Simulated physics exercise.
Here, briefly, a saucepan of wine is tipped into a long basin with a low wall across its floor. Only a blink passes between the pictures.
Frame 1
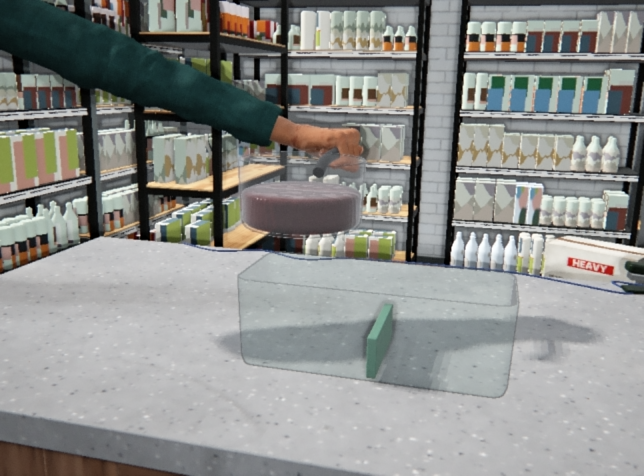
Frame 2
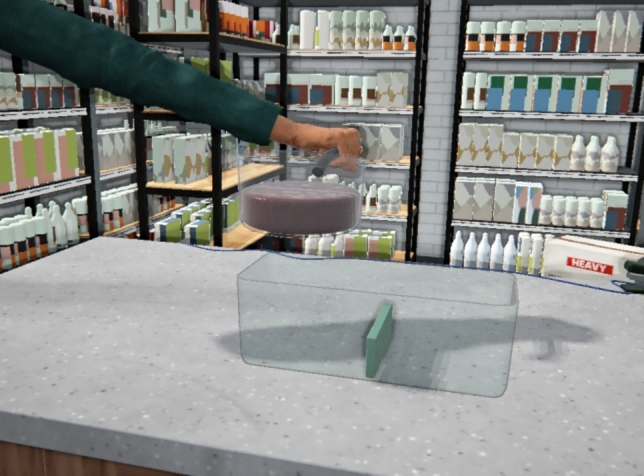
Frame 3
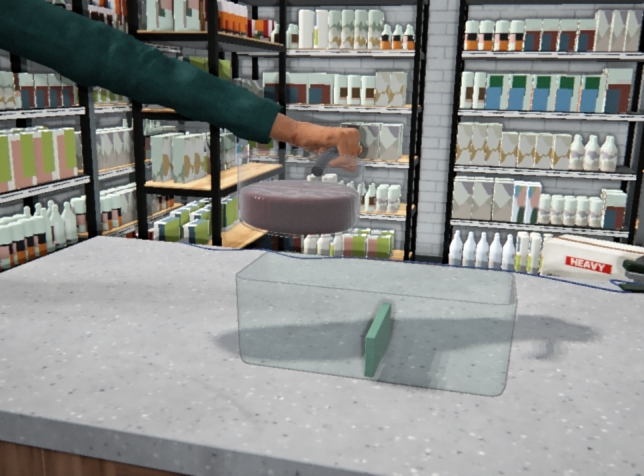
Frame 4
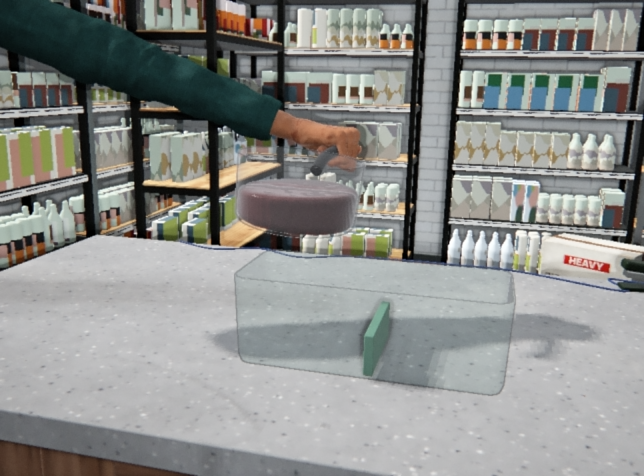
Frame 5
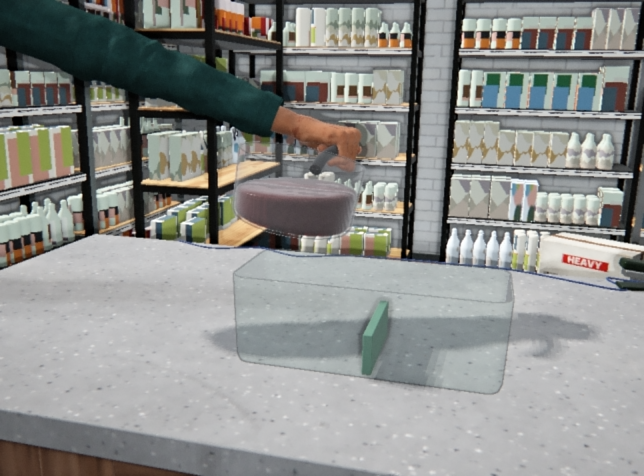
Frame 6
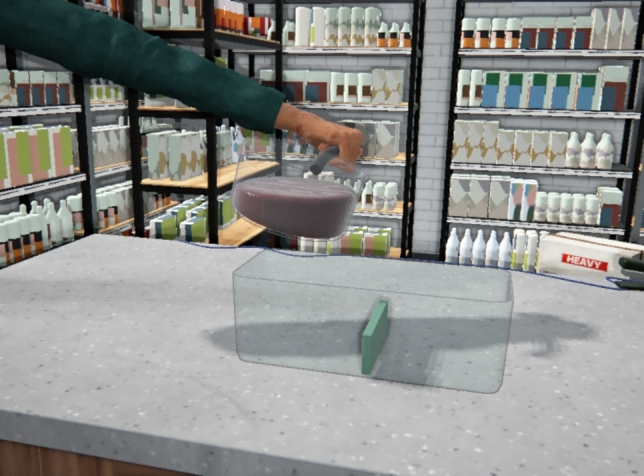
To begin with, a hand at the end of a dark green sleeve holds a clear saucepan of dull purplish wine level above a long, clear basin with a low green wall across its floor. Then the hand slowly tilts the pan slightly toward the right, while the basin stays on the speckled counter.
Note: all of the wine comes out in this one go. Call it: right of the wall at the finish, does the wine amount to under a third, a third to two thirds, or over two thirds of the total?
A third to two thirds of the total.
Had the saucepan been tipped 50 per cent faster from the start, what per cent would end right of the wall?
Near 40 %.
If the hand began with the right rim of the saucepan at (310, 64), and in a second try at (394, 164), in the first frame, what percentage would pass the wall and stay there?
The first start yields 5 per cent, the second 90 per cent.
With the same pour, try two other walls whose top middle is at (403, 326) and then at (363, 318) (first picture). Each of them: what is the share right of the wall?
Try 1: Some 20 %; try 2: 75 %.
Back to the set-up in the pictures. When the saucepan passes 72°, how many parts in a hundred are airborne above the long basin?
Some 25 per cent, I'd say.
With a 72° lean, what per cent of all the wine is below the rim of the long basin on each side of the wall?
The left part 0 per cent, the right part 5.
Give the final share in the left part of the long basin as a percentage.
Near 50 %.
A moment on, the saucepan is tipped part way and 67 per cent is still to pour, 1 is left of the wall and 7 right of it.
Next, the saucepan is tipped right over and 17 per cent is still to pour, 26 is left of the wall and 50 right of it.
Then the saucepan is tipped right over and 2 per cent is still to pour, 46 is left of the wall and 50 right of it.
Later the saucepan is tipped right over and 0 per cent is still to pour, 49 is left of the wall and 50 right of it.
Finally, 49 per cent lies left of the wall, 50 right of it and 1 outside.
